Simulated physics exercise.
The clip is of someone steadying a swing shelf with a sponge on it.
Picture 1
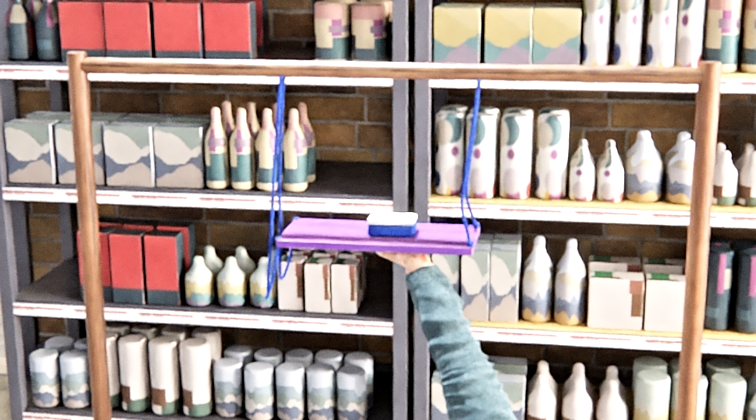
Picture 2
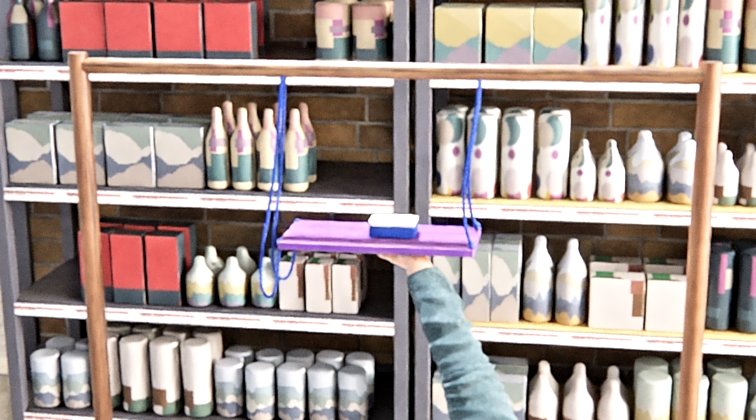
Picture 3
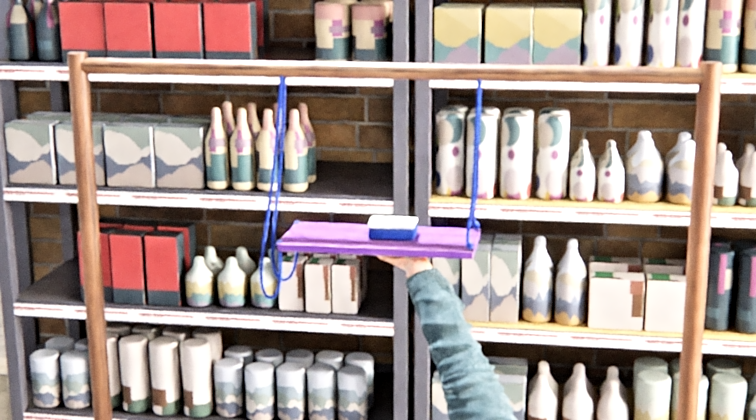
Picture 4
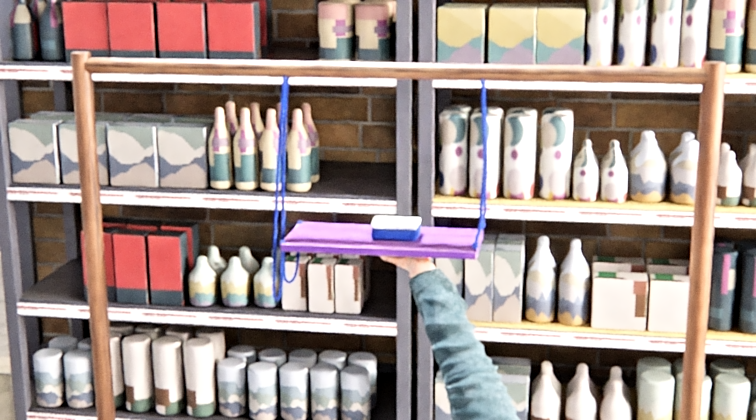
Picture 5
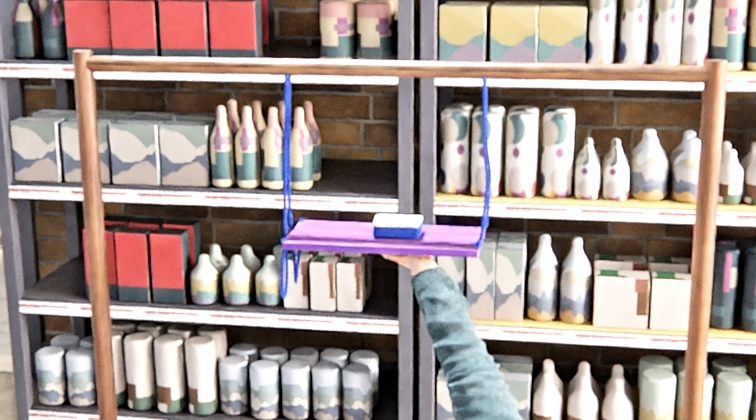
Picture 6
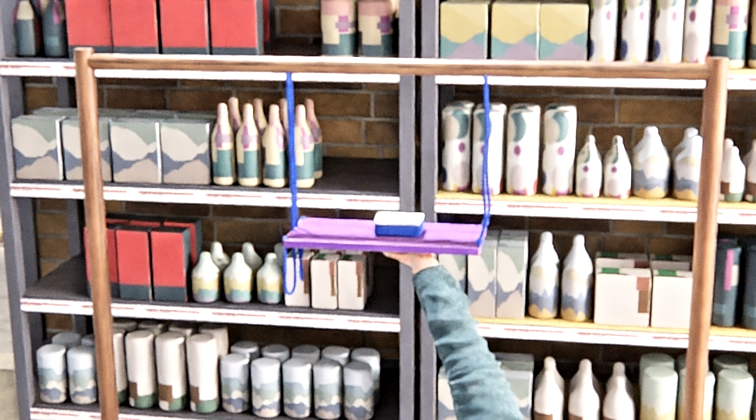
A purple shelf carrying a small blue-and-white sponge shifts very slightly to the right as a hand in a teal sleeve supports it from below, while the blue laces hanging from the wooden bar sway and change shape.
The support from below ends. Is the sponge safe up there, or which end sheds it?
Outcome: The sponge drops leftwards.
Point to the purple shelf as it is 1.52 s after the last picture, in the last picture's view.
By then it is at (403, 294).
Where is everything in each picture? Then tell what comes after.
In the first picture, sponge (392, 225); purple shelf (373, 248).
In the second picture, sponge (393, 227).
In the third picture, sponge (393, 228).
In the fourth picture, sponge (396, 229); purple shelf (377, 252).
In the fifth picture, sponge (398, 227).
In the sixth picture, sponge (399, 225); purple shelf (380, 248); left shoelaces slack, hanging in a loop; right shoelaces almost straight.
Then, 0.42 s on from there, board tipped 16° down to the left; sponge sliding near (335, 264).
Then, 0.98 s on from there, board tipped 30° down to the left; sponge on the floor.
Then, 1.52 s on from there, board tipped 45° down to the left; sponge on the floor.
In the end, board tipped 41° down to the left; sponge on the floor. The sponge slides off to the left.
